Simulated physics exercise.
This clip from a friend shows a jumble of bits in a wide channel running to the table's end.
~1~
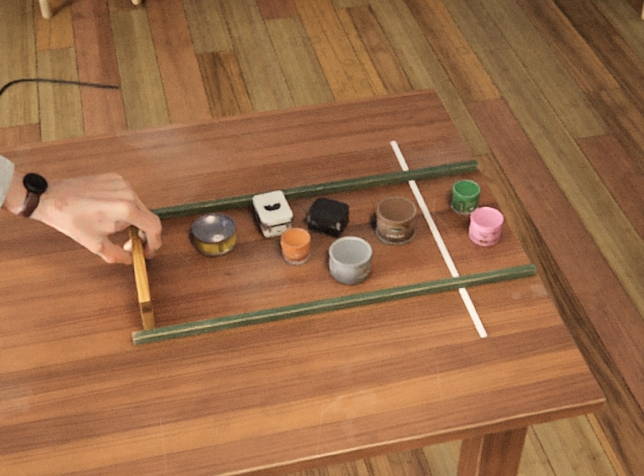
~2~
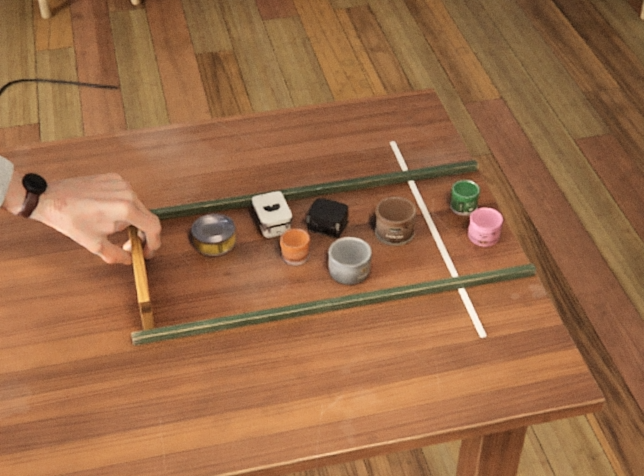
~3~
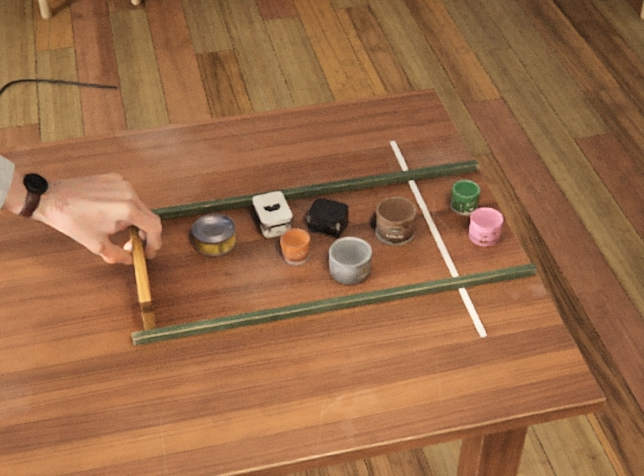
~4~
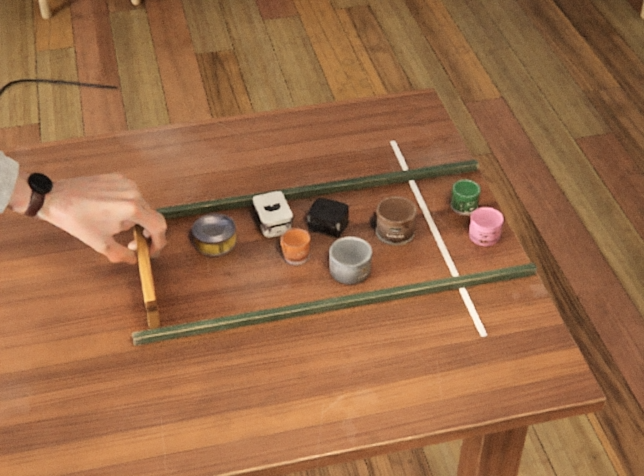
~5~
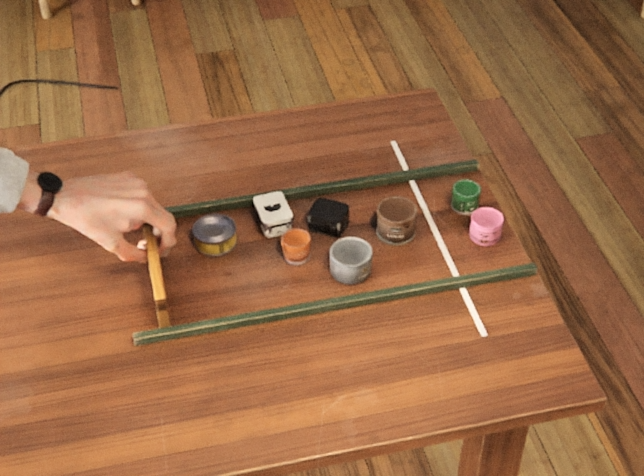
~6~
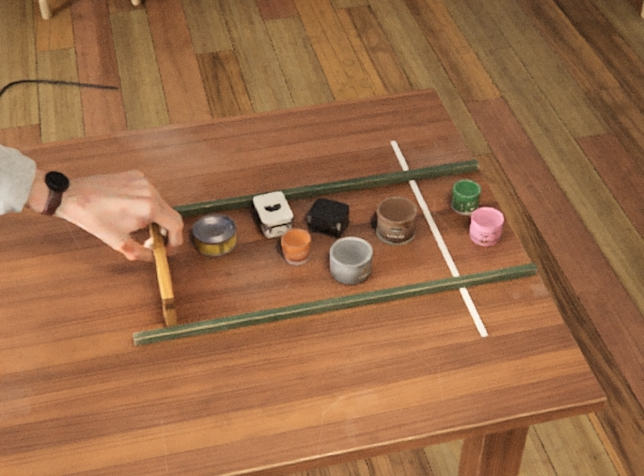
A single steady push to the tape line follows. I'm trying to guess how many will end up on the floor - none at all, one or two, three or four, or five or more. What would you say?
Fallen: A lone one or a pair.
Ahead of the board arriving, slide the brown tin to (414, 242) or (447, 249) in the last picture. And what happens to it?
Well, the brown tin sits tight the first time and sits tight the second time.
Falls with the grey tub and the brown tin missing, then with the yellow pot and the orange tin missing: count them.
Result: 0, then 0.
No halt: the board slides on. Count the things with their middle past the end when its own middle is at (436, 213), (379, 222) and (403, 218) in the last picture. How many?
The counts would come out as 1, 0 and 0.
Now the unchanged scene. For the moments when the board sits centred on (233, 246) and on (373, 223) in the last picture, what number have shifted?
First 2, after that 7.
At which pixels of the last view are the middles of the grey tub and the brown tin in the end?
You'll see the grey tub at (469, 247), with the brown tin at (506, 236).
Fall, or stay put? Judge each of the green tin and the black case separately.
Once it all settles, the green tin is still there and the black case is still there.
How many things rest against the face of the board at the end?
It is in contact with 4.
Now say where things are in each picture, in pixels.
Pink tub (486, 227); green tin (466, 197); brown tin (396, 221); board (139, 260); tape (434, 229), in the first picture.
Green tin (465, 198); board (139, 260), in the second picture.
Brown tin (396, 221); black case (329, 218), in the third picture.
Pink tub (486, 227); grey tub (351, 261), in the fourth picture.
Green tin (466, 197); orange tin (296, 247), in the fifth picture.
Pink tub (486, 227); green tin (466, 198); brown tin (397, 221); board (161, 258); tape (434, 229), in the sixth picture.
Early on, none off yet; pink tub at rest near (486, 227); green tin at rest near (466, 198); brown tin at rest near (397, 221).
A while later, none off yet; pink tub at rest near (486, 227); green tin at rest near (466, 198); brown tin travelled about its own width near (437, 227).
Finally, the number that fall off is one or two; lost, pink tub.
